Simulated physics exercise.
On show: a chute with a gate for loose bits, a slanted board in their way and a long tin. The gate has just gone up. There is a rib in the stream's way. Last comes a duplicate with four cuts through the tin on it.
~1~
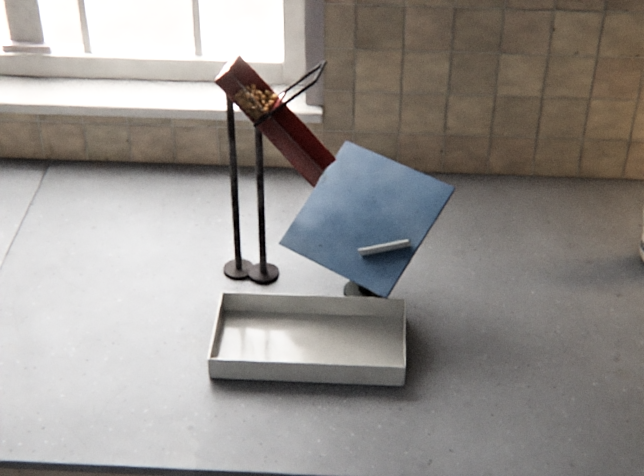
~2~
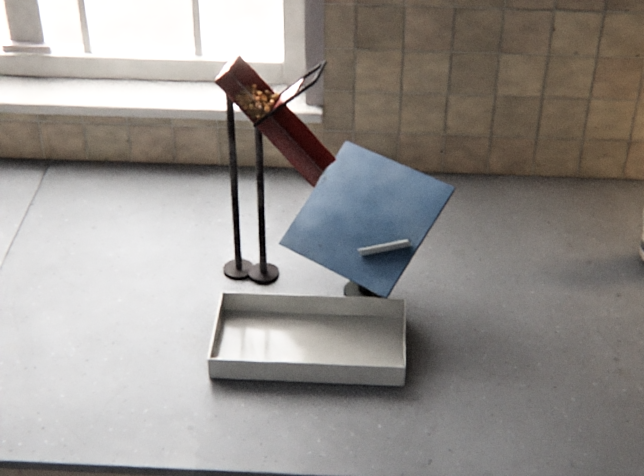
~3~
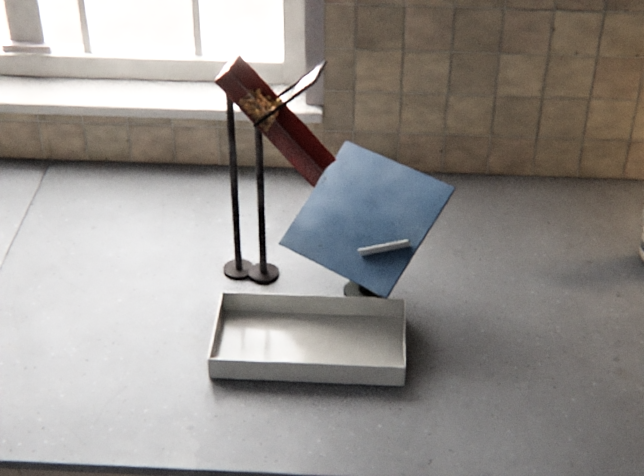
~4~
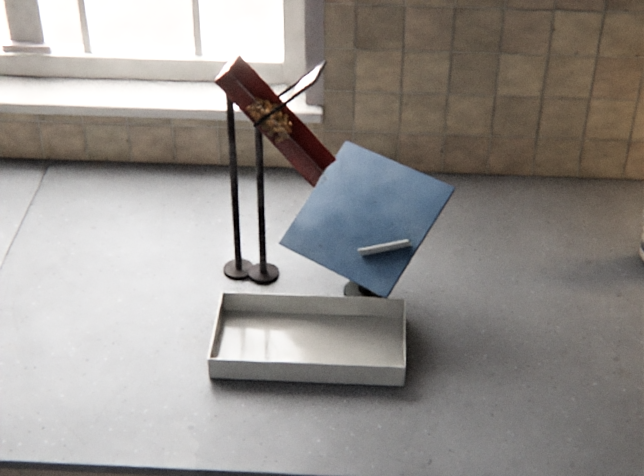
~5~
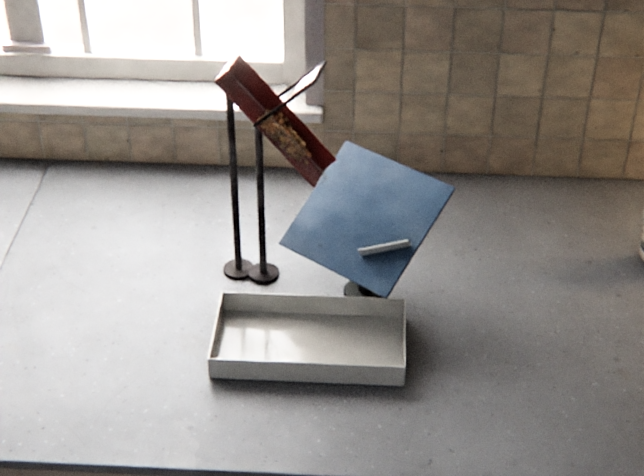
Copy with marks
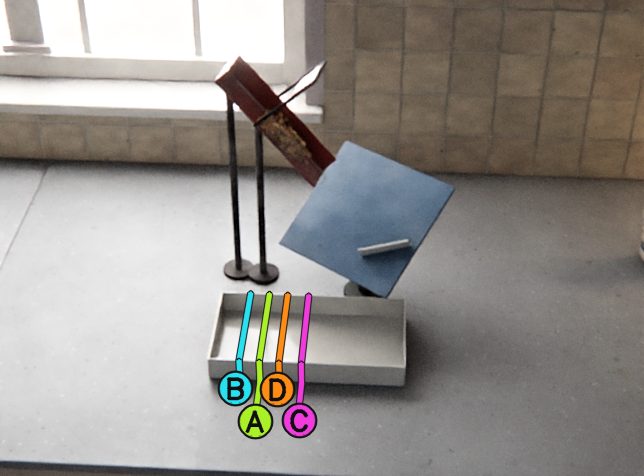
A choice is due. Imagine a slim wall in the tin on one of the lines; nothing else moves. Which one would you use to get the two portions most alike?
C beats the others.
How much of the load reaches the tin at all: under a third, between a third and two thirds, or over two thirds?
It is over two thirds.
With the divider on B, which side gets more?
The right side.
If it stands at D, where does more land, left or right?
More lands on the right.
On the marked copy, line A crosses the front rim at (259, 361); line B crosses the front rim at (239, 360); line C crosses the front rim at (301, 362); line D crosses the front rim at (278, 361).
For line A, of what is caught, about a tenth on the left of the divider, the larger part on the right.
For line B, of what is caught, about a tenth on the left of the divider, the larger part on the right.
For line C, of what is caught, roughly half on the left of the divider, roughly half on the right.
For line D, of what is caught, about a tenth on the left of the divider, the larger part on the right.
